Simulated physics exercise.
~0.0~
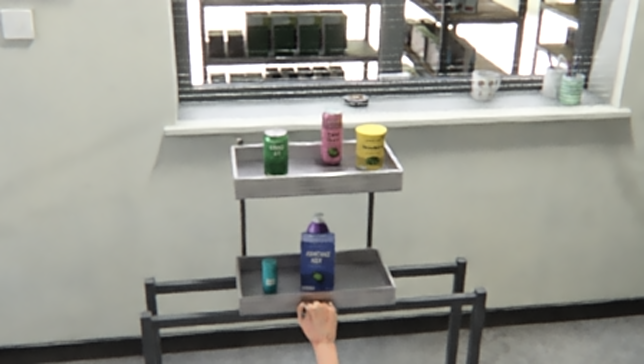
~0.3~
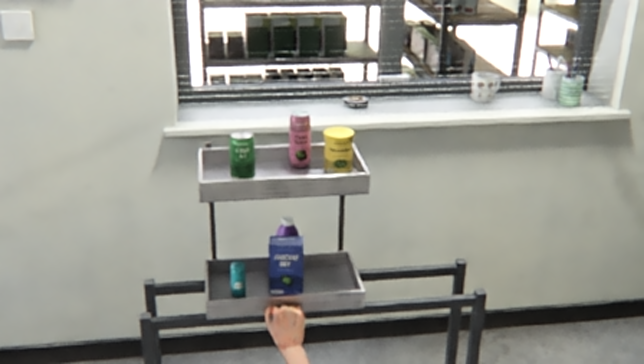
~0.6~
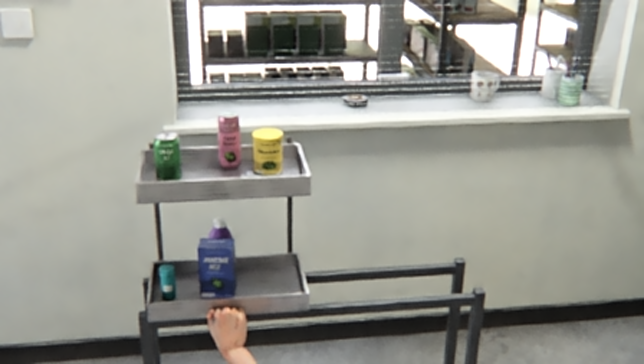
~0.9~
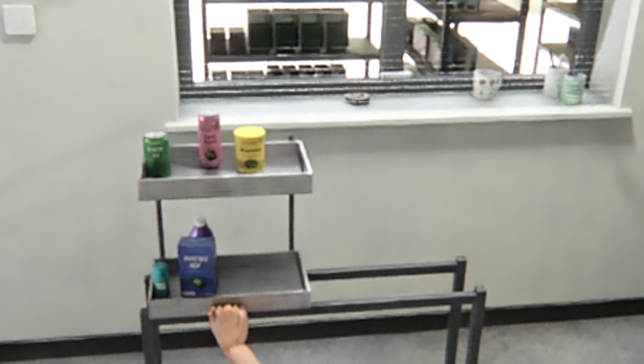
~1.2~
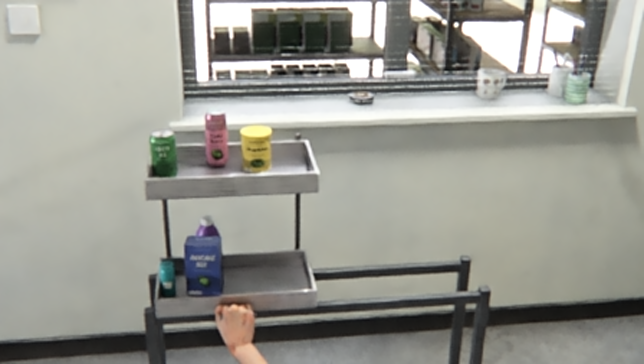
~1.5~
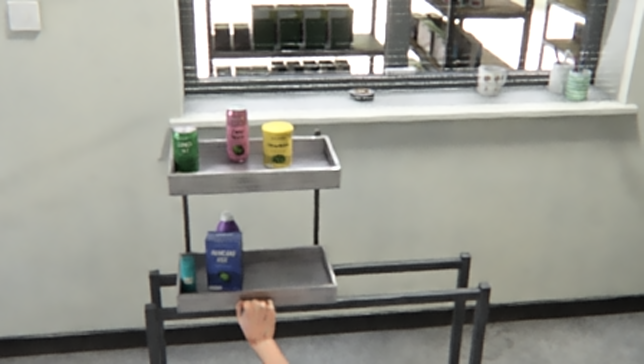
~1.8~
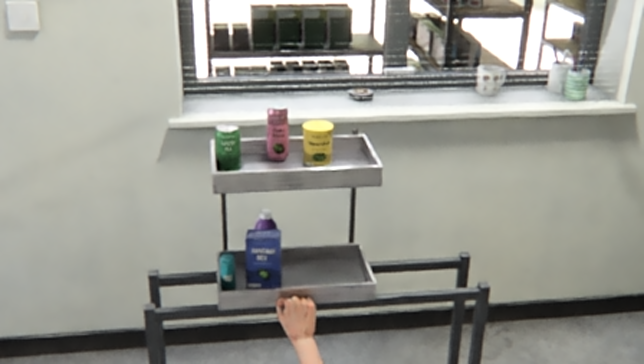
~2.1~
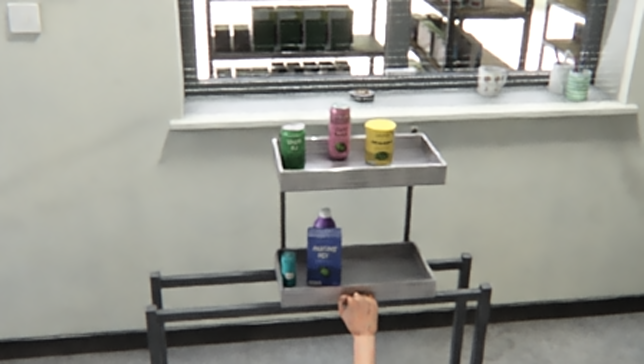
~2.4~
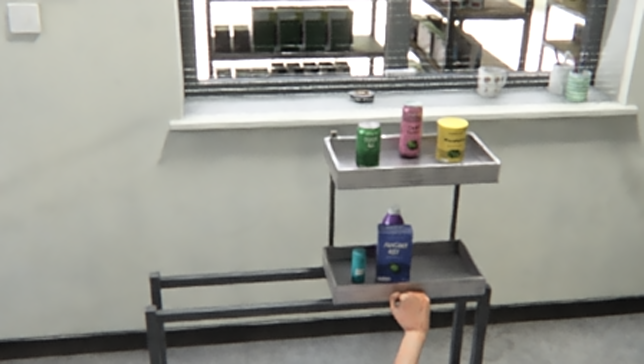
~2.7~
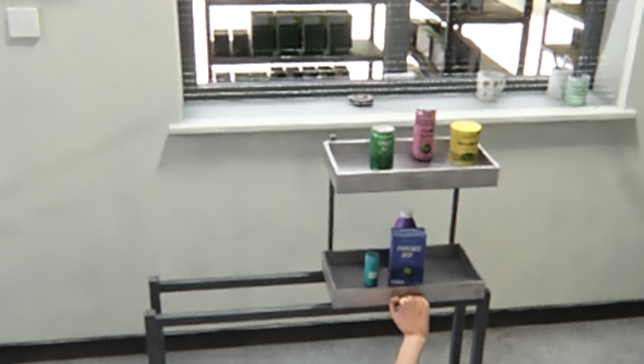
In this clip, a hand slides a two-tier grey tray holding colourful cans, a tin, a packet and a bottle left along dark rails, then right to the far end, where it stops with every item upright after the items shift slightly on the tray.
